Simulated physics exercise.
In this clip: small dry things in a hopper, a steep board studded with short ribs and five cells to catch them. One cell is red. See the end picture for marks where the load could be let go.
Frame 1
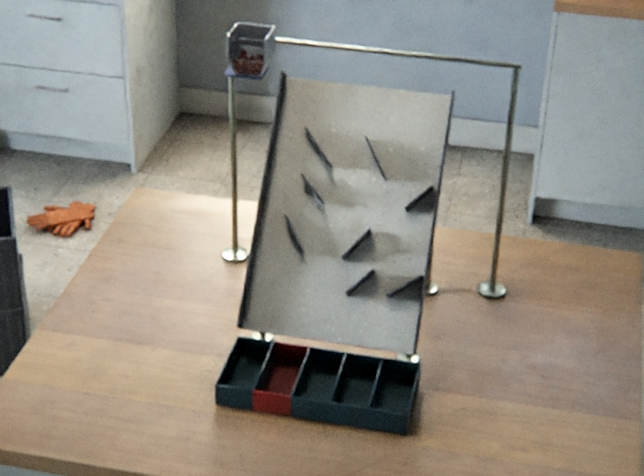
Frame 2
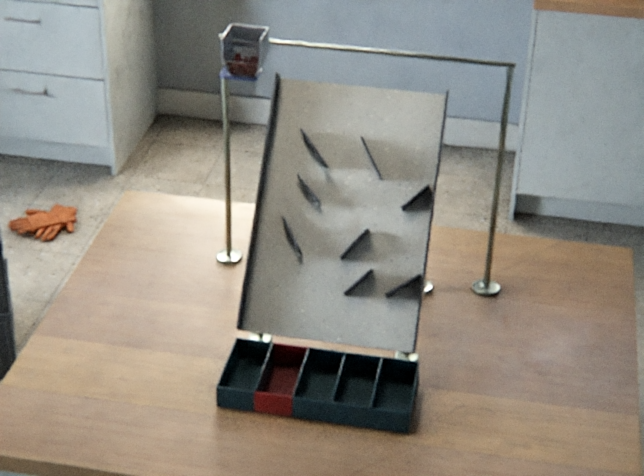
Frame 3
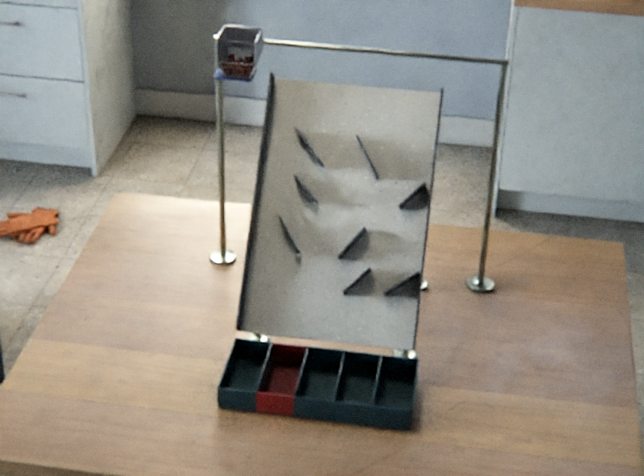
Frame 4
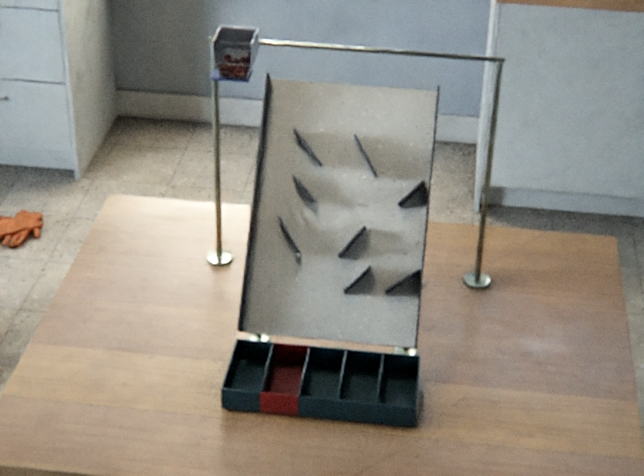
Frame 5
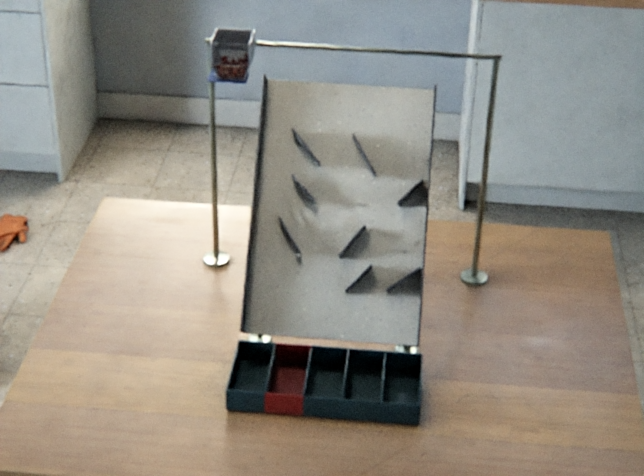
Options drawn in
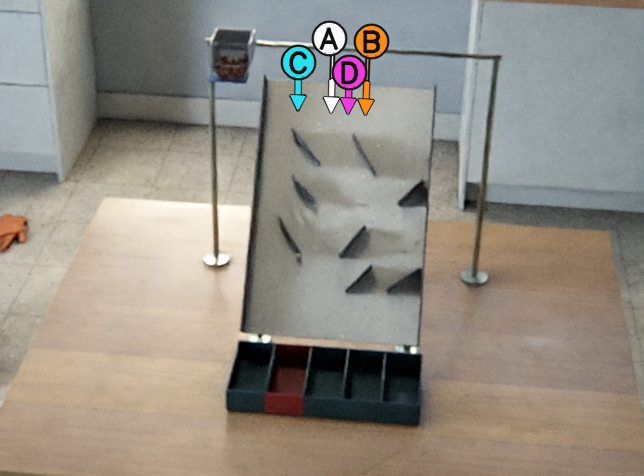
To begin with, a small hopper of kidney beans hangs at the left of a metal rail beside a steep ribbed board, with five cells below, one red. The view then shifts gradually, and orange gloves on the floor slide toward the left edge, while the beans and board stay still.
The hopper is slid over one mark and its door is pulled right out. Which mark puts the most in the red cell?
A beats the others.
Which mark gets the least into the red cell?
That is mark B.
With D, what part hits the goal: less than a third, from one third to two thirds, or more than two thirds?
From one third to two thirds.
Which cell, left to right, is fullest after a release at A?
The second from the left.
On the marked copy, mark A meets the board at (331, 106); mark B meets the board at (365, 109); mark C meets the board at (297, 104); mark D meets the board at (348, 108).
With A, close to two thirds in the red cell, close to a quarter in other cells, a small share outside the box.
With B, close to a third in the red cell, close to two thirds in other cells.
With C, close to half in the red cell, close to a third in other cells, a small share outside the box.
With D, close to half in the red cell, close to a third in other cells, a small share outside the box.
